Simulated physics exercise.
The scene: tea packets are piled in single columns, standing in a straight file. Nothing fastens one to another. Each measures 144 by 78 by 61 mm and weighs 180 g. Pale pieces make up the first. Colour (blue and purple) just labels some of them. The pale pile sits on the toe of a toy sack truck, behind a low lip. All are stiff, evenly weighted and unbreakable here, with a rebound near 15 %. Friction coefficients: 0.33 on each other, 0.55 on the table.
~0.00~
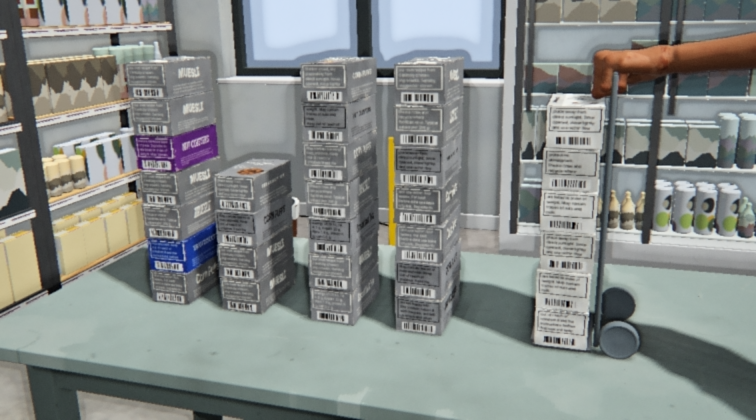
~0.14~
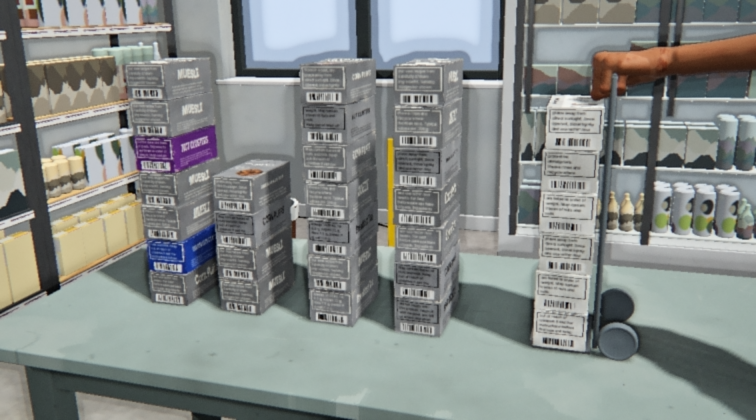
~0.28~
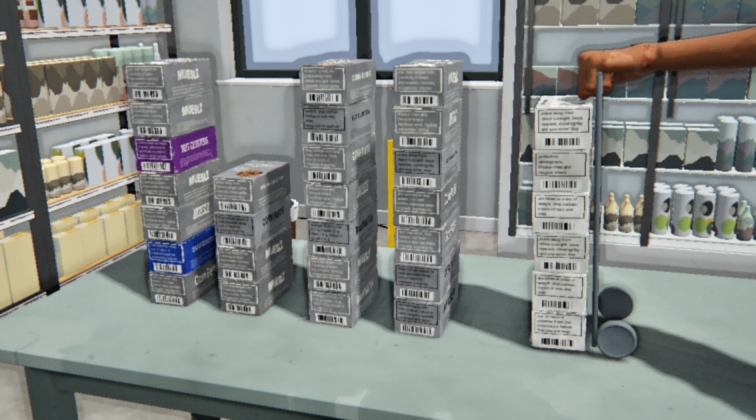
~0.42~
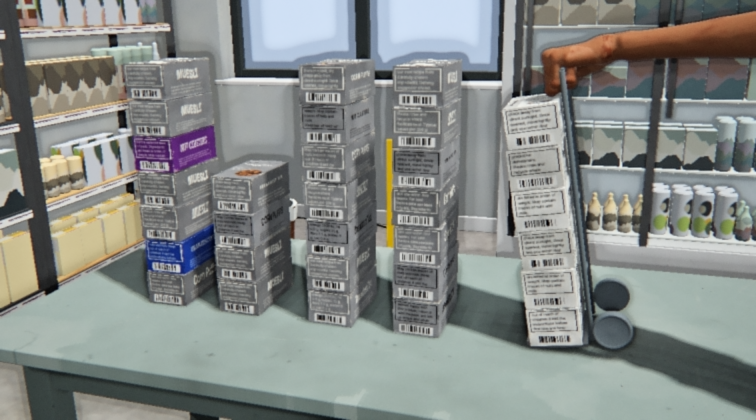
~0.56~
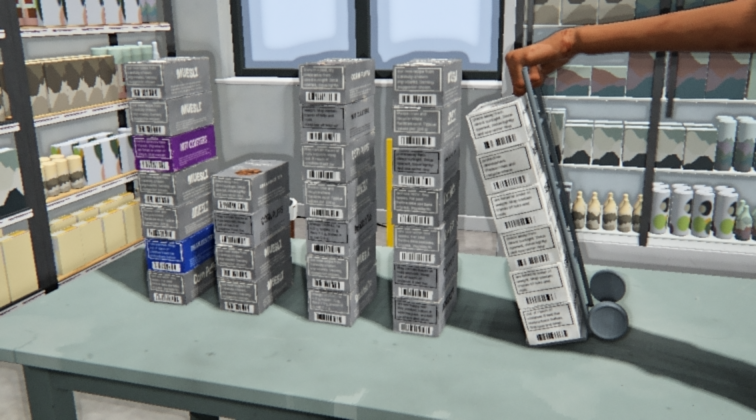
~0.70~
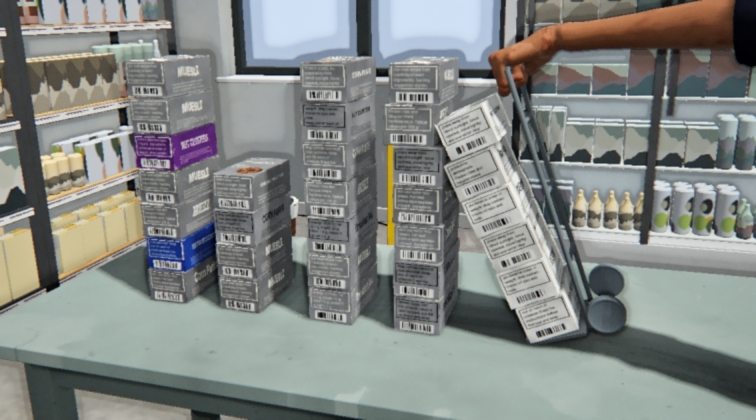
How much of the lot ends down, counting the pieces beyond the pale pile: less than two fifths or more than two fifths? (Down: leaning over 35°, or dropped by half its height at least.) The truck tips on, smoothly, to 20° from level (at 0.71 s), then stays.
It comes to more than two fifths.
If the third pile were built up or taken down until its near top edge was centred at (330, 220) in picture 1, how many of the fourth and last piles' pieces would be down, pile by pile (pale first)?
In that case fourth 3, last 7.
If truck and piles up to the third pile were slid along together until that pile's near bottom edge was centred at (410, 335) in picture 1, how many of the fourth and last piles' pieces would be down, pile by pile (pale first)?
In that case fourth 3, last 7.
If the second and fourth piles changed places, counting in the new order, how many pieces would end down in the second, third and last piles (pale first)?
In that case second 3, third 7, last 6.
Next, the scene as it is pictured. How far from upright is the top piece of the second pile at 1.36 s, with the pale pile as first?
Roughly 20° from upright.
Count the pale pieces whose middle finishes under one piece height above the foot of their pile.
2 of them.
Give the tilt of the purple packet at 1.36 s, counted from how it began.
Roughly 0°.
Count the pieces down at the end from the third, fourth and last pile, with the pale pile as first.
Pieces: Third 7, fourth 4, last 7.
After 1.36 s, 6 of the pale pile down; none of the 25 other packets down, 14 disturbed.
After 1.76 s, 6 of the pale pile down; 16 of the 25 other packets down; purple packet leaning 25°; blue packet leaning 24°.
After 2.38 s, 6 of the pale pile down; 25 of the 25 other packets down; purple packet upside down; blue packet on its side.
By the end (3.0 s), 6 of the pale pile down; 25 of the 25 other packets down; purple packet upside down; blue packet on its side. That is 100 per cent. As the last picture would show them, middles, blue packet near (125, 262).
